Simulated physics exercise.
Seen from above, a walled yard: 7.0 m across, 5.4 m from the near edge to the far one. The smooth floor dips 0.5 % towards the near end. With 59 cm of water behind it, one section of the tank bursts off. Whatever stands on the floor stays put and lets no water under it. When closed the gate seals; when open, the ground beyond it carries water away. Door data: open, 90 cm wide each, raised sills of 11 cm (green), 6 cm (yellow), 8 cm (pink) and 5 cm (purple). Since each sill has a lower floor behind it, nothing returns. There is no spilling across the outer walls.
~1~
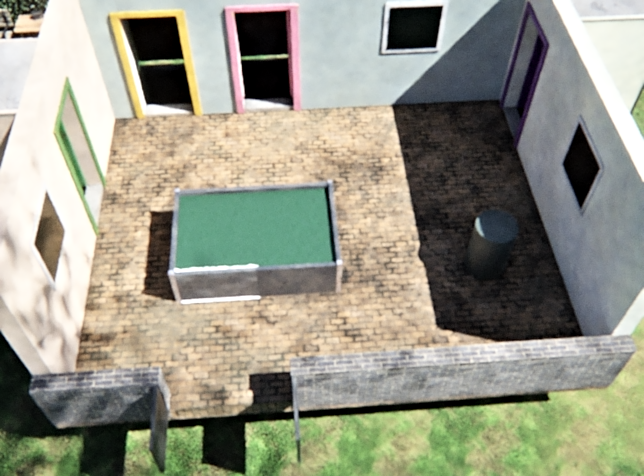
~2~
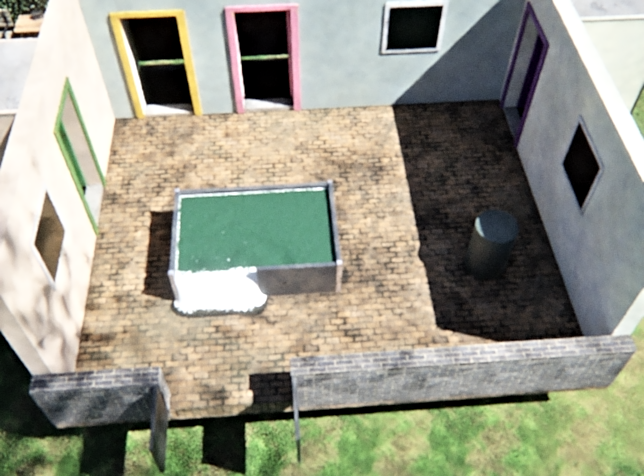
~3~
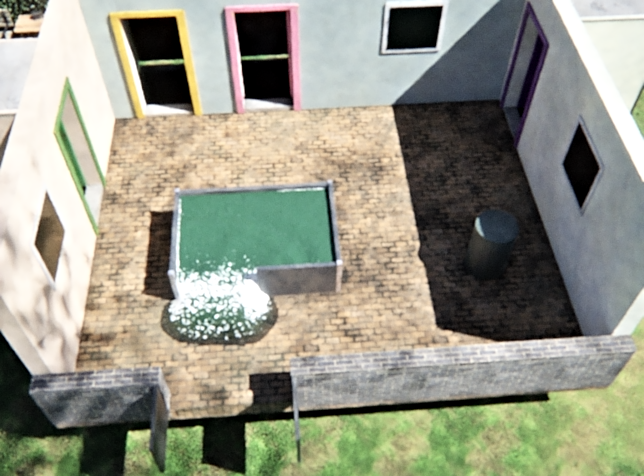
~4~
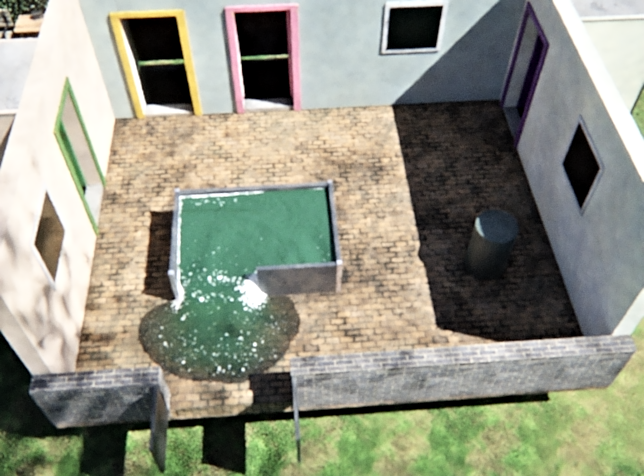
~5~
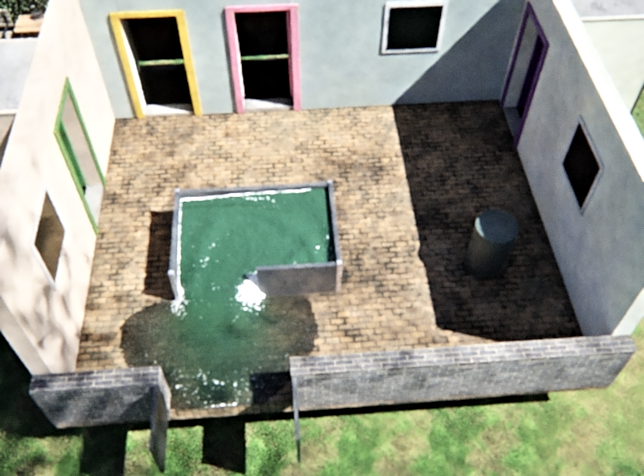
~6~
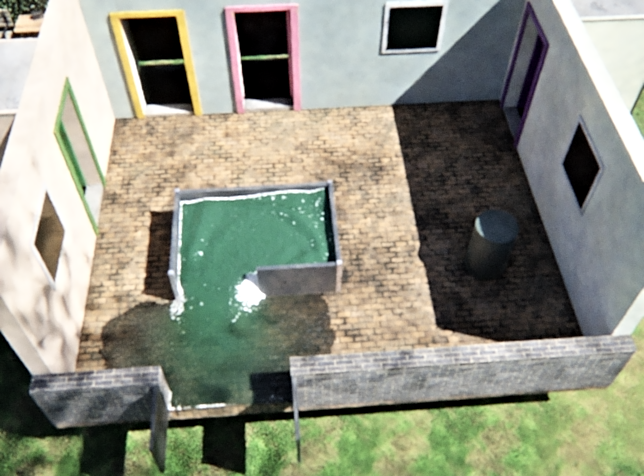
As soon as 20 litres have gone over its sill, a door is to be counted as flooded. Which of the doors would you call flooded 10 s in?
I would call the green door not flooded; I would call the yellow door not flooded; I would call the pink door not flooded; I would call the purple door not flooded.
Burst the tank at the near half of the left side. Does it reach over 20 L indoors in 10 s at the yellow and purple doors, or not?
Then: Yellow above, purple not over.
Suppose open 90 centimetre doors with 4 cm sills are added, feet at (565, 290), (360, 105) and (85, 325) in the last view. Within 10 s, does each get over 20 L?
In turn: Short of it, short of it, beyond it.
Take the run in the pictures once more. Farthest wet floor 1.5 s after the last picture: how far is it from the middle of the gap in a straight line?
Distance: Approx. 4.0 m.
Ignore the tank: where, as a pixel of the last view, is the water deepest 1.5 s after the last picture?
Spot: Approx. (86, 398).
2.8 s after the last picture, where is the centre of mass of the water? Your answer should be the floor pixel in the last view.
Centre: Approx. (224, 281) px.
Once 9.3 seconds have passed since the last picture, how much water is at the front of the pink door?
2.5 cm.
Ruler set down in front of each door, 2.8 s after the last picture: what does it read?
Depths: Green door 3 cm, yellow door 0 cm, pink door 0 cm, purple door 0 cm.
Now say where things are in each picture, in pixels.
In the first frame, the tank at (255, 229) is whole and still, 59 cm deep.
In the second frame, water pours out at (219, 289) and has run 0.6 m, to (178, 307); typically 5 cm deep outside, 59 cm at the tank's back.
In the third frame, water pours out at (219, 289) and has run 0.9 m, to (259, 334); typically 10 cm deep outside, 59 cm at the tank's back.
In the fourth frame, the front is at a hidden place, 1.3 m from the gap at (219, 290); 1.9 m2 of floor is under water; 55 cm left at the back of the tank.
In the fifth frame, water pours out at (219, 290) and has run 1.7 m, to a hidden place; typically 6 cm deep outside, 50 cm at the tank's back.
In the sixth frame, the front is at a hidden place, 2.0 m from the gap at (219, 289); 3.6 m2 of floor is under water; 51 cm left at the back of the tank.
Then, 0.7 s after the last picture water covers 15 % of the floor and is deepest (33 cm) near (72, 399); green door not reached, yellow door not reached, pink door not reached, purple door not reached.
Then, 1.5 s after the last picture water covers 15 % of the floor and is deepest (32 cm) near (86, 398); green door not reached, yellow door not reached, pink door not reached, purple door not reached.
Then, 2.8 s after the last picture water covers 30 % of the floor and is deepest (18 cm) near (72, 399); green door 3 cm at the sill, 0 L in, yellow door not reached, pink door not reached, purple door not reached.
Then, 5.3 s after the last picture water covers 35 % of the floor and is deepest (12 cm) near (72, 399); green door 2 cm at the sill, 0 L in, yellow door 7 cm at the sill, 6 L in, pink door 3 cm at the sill, 0 L in, purple door not reached.
Then, 9.3 s after the last picture water covers 55 % of the floor and is deepest (6 cm) near (100, 397); green door 4 cm at the sill, 0 L in, yellow door 4 cm at the sill, 9 L in, pink door 2 cm at the sill, 0 L in, purple door not reached.
